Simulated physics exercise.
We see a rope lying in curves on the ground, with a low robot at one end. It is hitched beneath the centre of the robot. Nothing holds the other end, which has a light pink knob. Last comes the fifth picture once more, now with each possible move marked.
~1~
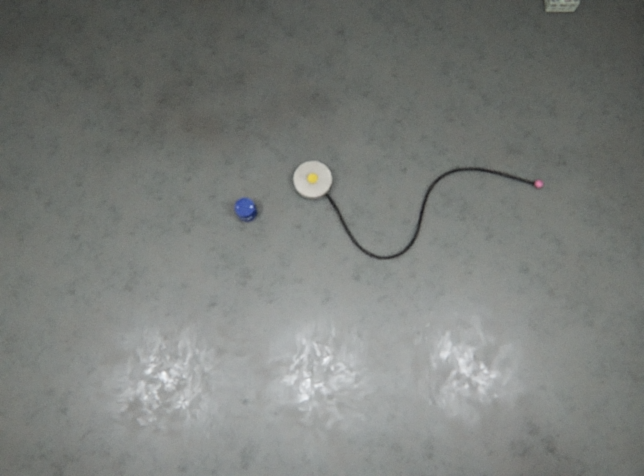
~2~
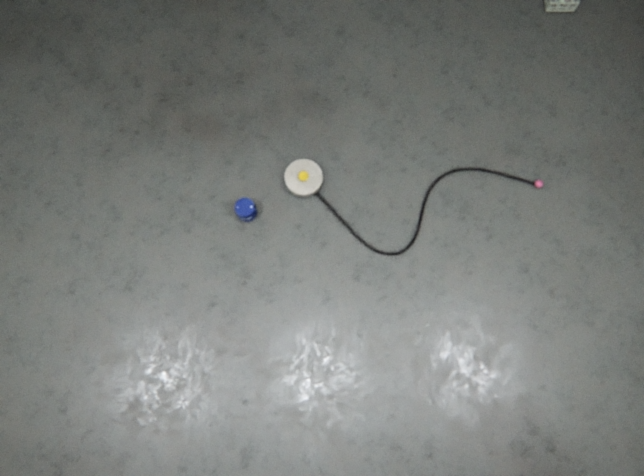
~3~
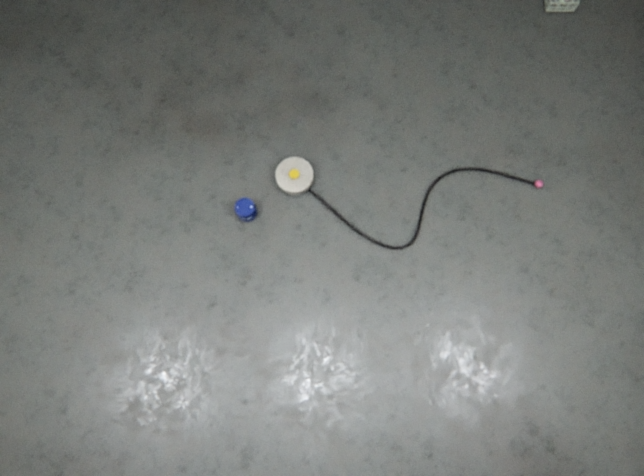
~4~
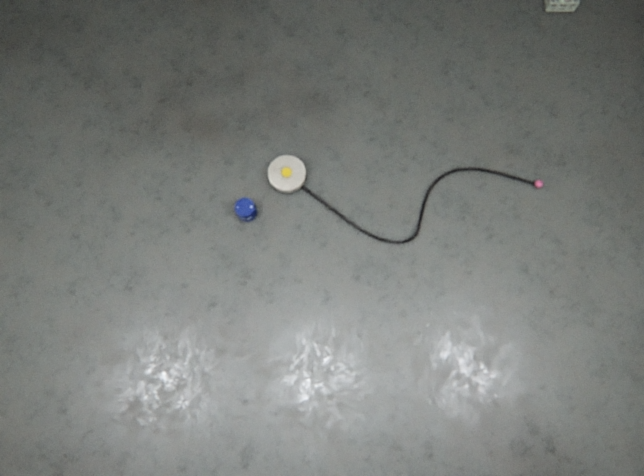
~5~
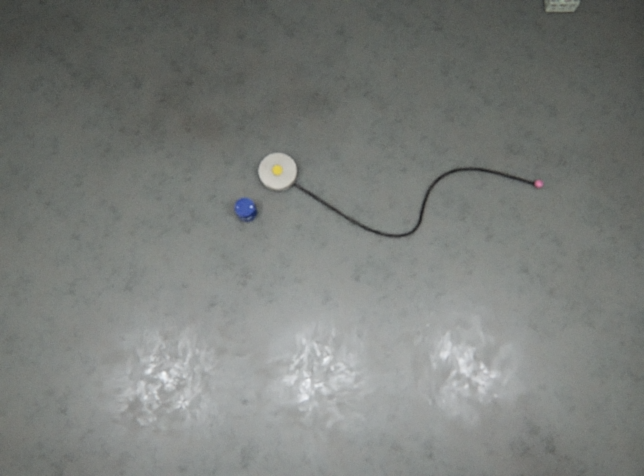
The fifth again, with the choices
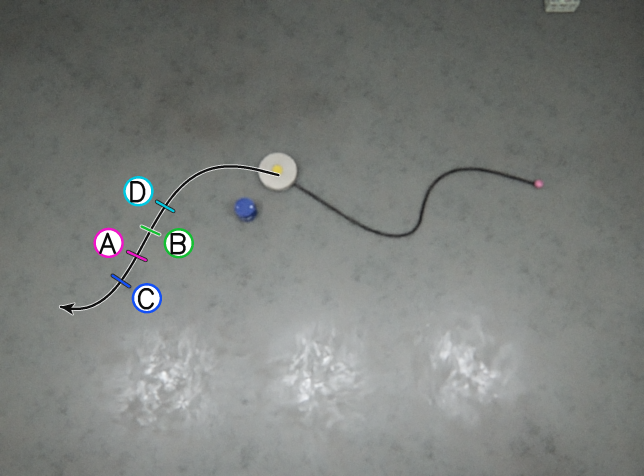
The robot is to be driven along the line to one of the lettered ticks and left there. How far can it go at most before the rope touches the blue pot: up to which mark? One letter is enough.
All is well up to B.
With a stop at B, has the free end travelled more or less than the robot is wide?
More.
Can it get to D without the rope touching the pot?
Yes.
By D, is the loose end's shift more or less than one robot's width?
More.
On the marked copy, A at (137, 256); B at (151, 231); C at (121, 281); D at (165, 206); the route from (279, 175) via (158, 217) to (61, 307).
Taking B. A third of the way, robot (224, 164), middle of the rope (383, 190), free end (537, 183).
Two thirds of the way, robot (176, 188), middle of the rope (339, 179), free end (495, 178).
When it is over, robot (149, 229), middle of the rope (308, 185), free end (464, 179); nothing has been touched.
As for the rest, A brings the rope against the pot; C brings the rope against the pot; D is safe but short.
